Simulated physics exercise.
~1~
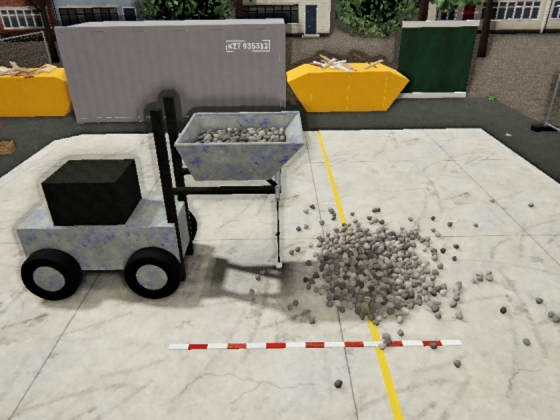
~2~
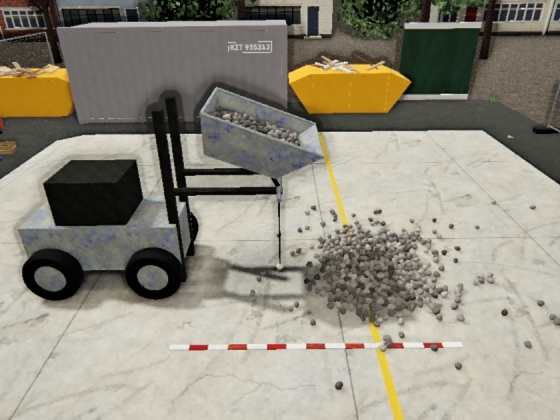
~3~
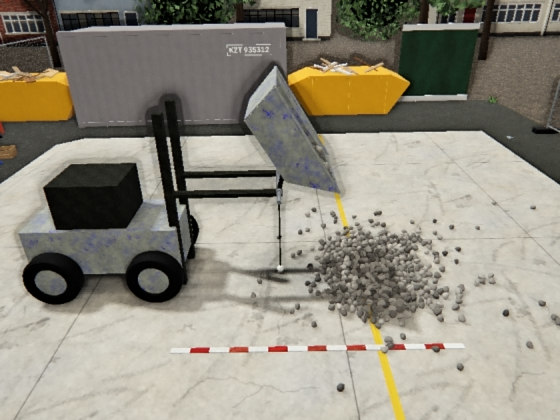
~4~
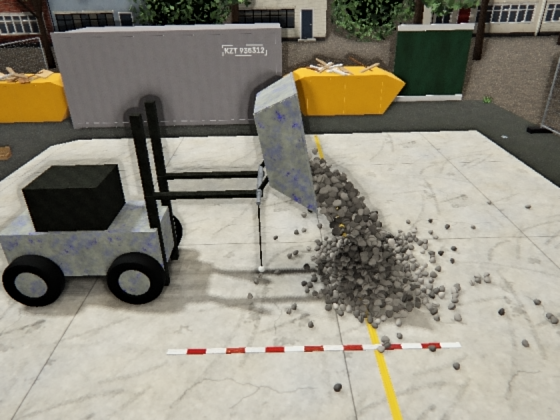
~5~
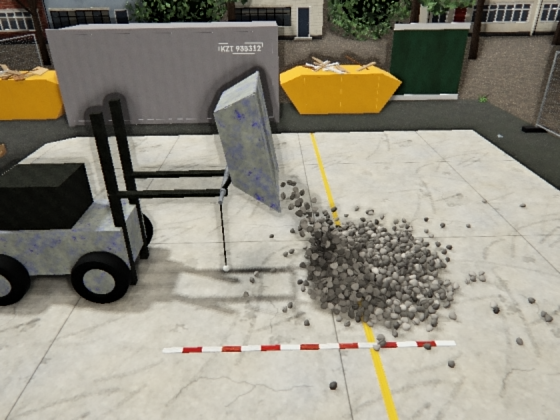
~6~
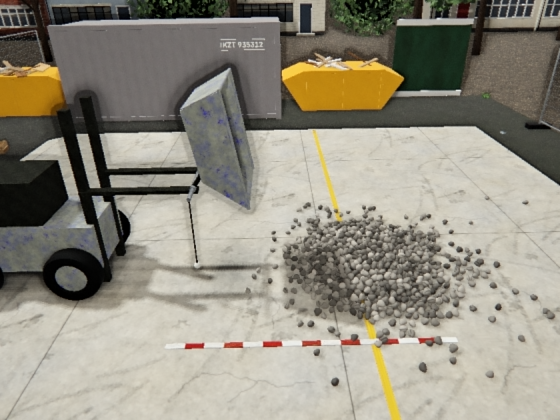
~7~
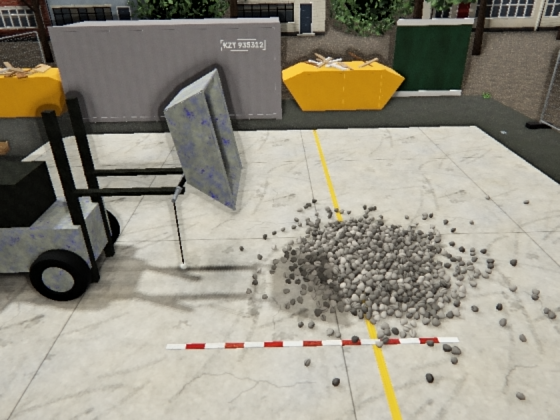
A wheeled loader tipping its raised skip of grey stones onto a heap across a yellow line, then backing left, skip emptied.
